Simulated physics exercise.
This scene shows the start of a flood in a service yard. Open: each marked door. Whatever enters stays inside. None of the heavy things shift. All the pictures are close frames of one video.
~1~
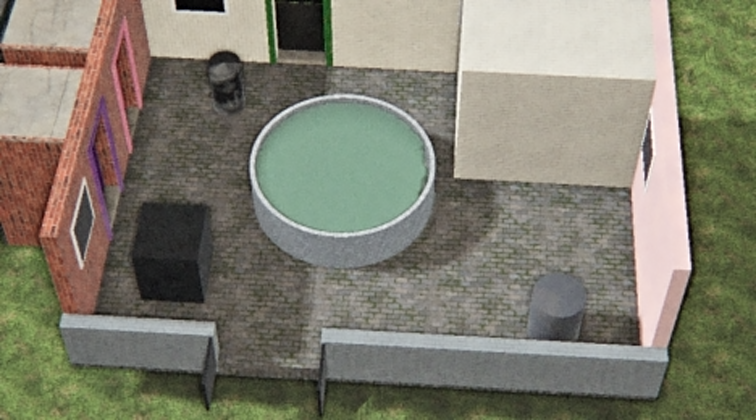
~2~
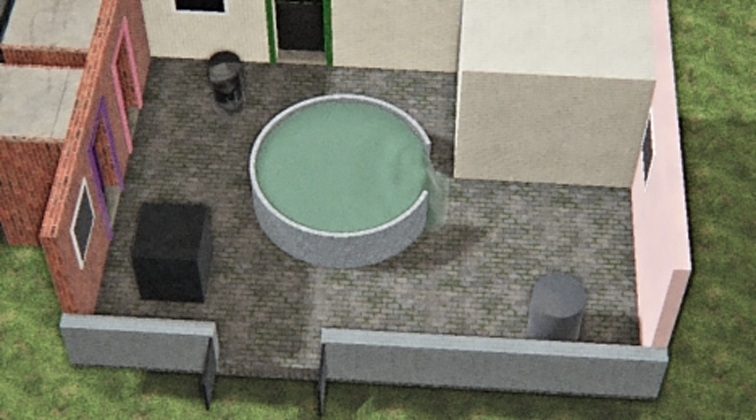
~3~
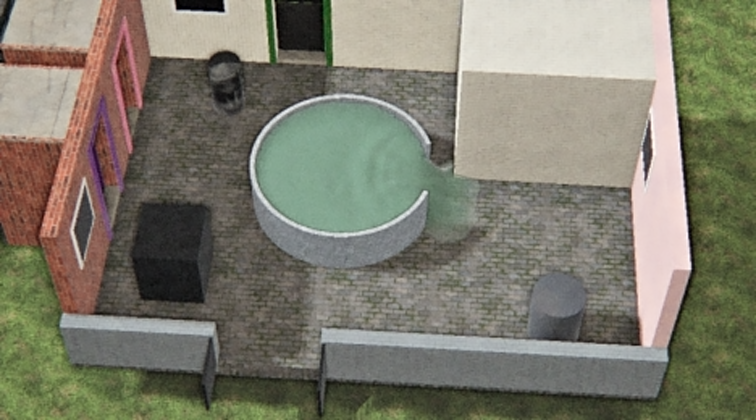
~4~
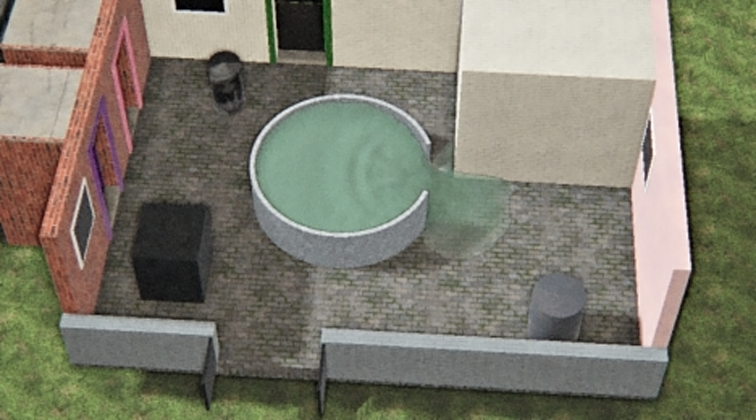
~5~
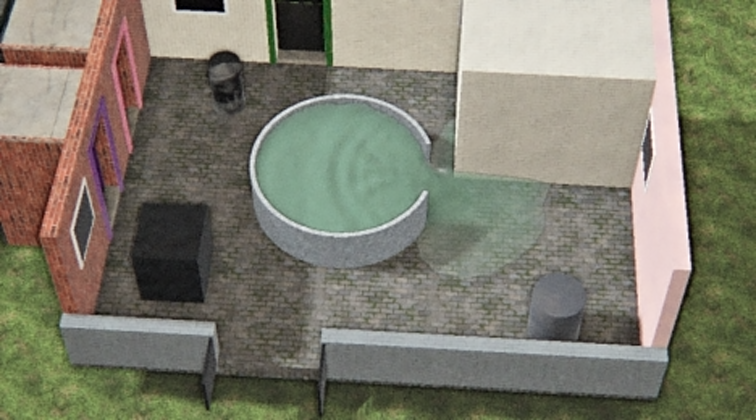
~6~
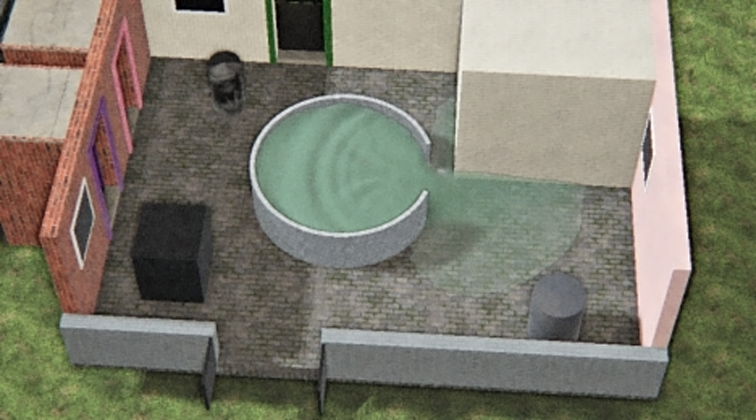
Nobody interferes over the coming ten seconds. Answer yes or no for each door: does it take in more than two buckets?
Green door: No; pink door: No; purple door: No.
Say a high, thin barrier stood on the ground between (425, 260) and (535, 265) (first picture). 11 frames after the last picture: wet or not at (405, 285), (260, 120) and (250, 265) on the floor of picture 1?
Untouched, untouched, untouched.
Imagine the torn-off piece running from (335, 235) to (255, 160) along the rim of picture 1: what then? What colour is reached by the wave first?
It's the purple door.
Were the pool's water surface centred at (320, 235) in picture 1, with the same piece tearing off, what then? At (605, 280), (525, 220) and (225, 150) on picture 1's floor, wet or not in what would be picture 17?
So, in the order given, I'd say soaked through, soaked through, unaffected.
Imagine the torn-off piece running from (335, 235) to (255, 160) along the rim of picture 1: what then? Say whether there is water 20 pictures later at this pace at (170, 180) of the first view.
Answer: Soaked.
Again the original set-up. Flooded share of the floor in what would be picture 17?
Roughly 35 percent, I reckon.
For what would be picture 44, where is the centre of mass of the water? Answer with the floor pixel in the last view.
Somewhere near (438, 242).
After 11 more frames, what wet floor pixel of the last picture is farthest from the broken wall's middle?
I'd say around (641, 374).
A moment on, water covers 30 % of the floor; the green door not reached, the pink door not reached, the purple door not reached.
Next, water covers 35 % of the floor; the green door not reached, the pink door not reached, the purple door not reached.
Then, water covers 45 % of the floor; the green door wet at the sill, nothing in, the pink door not reached, the purple door not reached.
Later, water covers 75 % of the floor; the green door wet at the sill, nothing in, the pink door not reached, the purple door not reached.
In the end, water covers 95 % of the floor; the green door wet at the sill, nothing in, the pink door under two buckets in, the purple door wet at the sill, nothing in.
